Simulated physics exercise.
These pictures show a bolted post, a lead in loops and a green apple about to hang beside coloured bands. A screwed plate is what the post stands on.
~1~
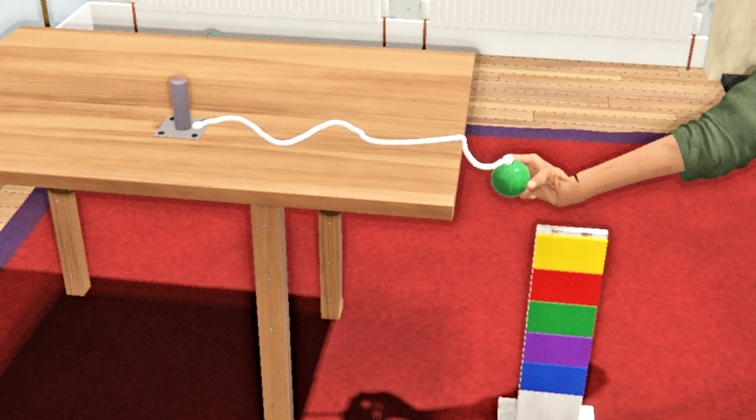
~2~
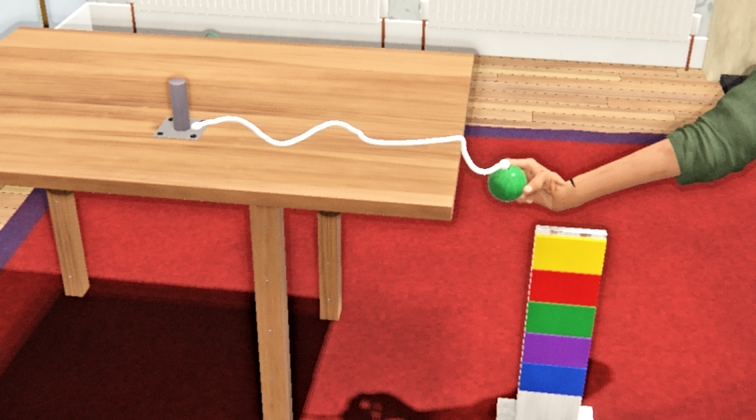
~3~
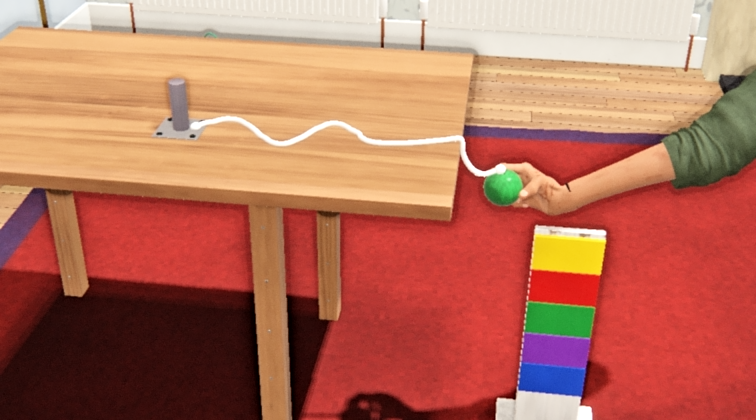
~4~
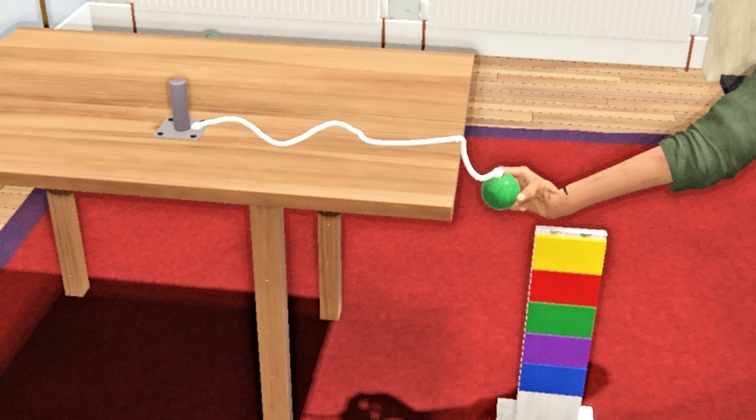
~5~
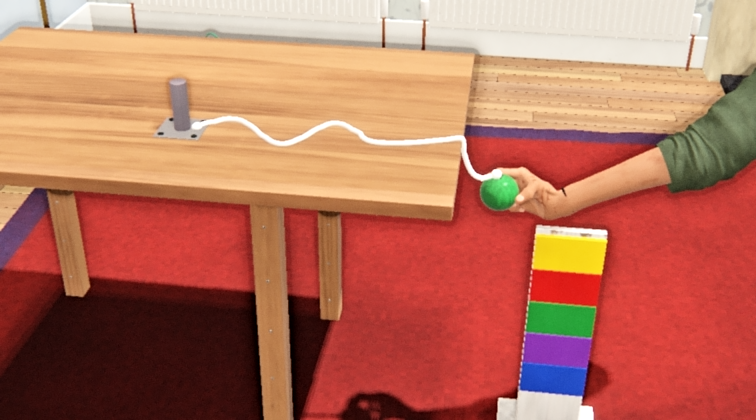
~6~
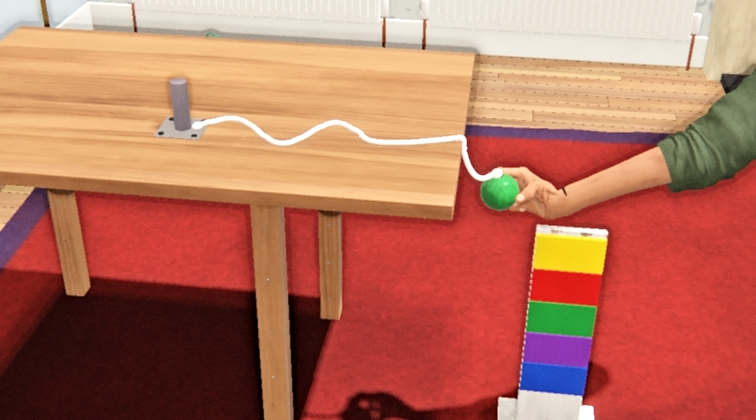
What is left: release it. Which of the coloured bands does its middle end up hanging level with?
It ends up level with the red band.
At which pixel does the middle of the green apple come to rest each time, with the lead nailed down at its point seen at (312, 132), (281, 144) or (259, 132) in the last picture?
Roughly (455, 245), (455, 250) and (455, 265), in that order.
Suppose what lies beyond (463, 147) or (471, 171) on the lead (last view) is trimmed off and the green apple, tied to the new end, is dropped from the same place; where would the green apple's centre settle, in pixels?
About (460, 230), then (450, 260).
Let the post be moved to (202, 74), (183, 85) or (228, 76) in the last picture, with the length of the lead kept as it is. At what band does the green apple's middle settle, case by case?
First try: Yellow; second try: Yellow; third try: Red.
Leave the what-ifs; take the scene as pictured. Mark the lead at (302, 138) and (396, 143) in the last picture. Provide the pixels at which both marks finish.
They end up around (341, 135) and around (463, 152).
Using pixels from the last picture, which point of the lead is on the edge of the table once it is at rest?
Location: About (389, 143).
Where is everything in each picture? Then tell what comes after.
Green apple (511, 178); yellow (570, 255); red (565, 288); green (561, 320); purple (557, 351); blue (553, 380), in the first picture.
Green apple (507, 183); lead through (226, 119) (269, 140) (326, 125) (375, 143) (453, 140), in the second picture.
Green apple (503, 187), in the third picture.
Green apple (501, 191); lead through (226, 119) (269, 141) (326, 125) (376, 143) (453, 140), in the fourth picture.
Green apple (499, 192), in the fifth picture.
Green apple (500, 191); lead through (227, 119) (270, 140) (327, 125) (376, 142) (454, 139), in the sixth picture.
Early on, apple near (488, 280); level with red.
Midway, apple near (429, 279); level with red.
Near the end, apple near (461, 281); level with red.
Finally, apple near (458, 283); level with red. The red one.
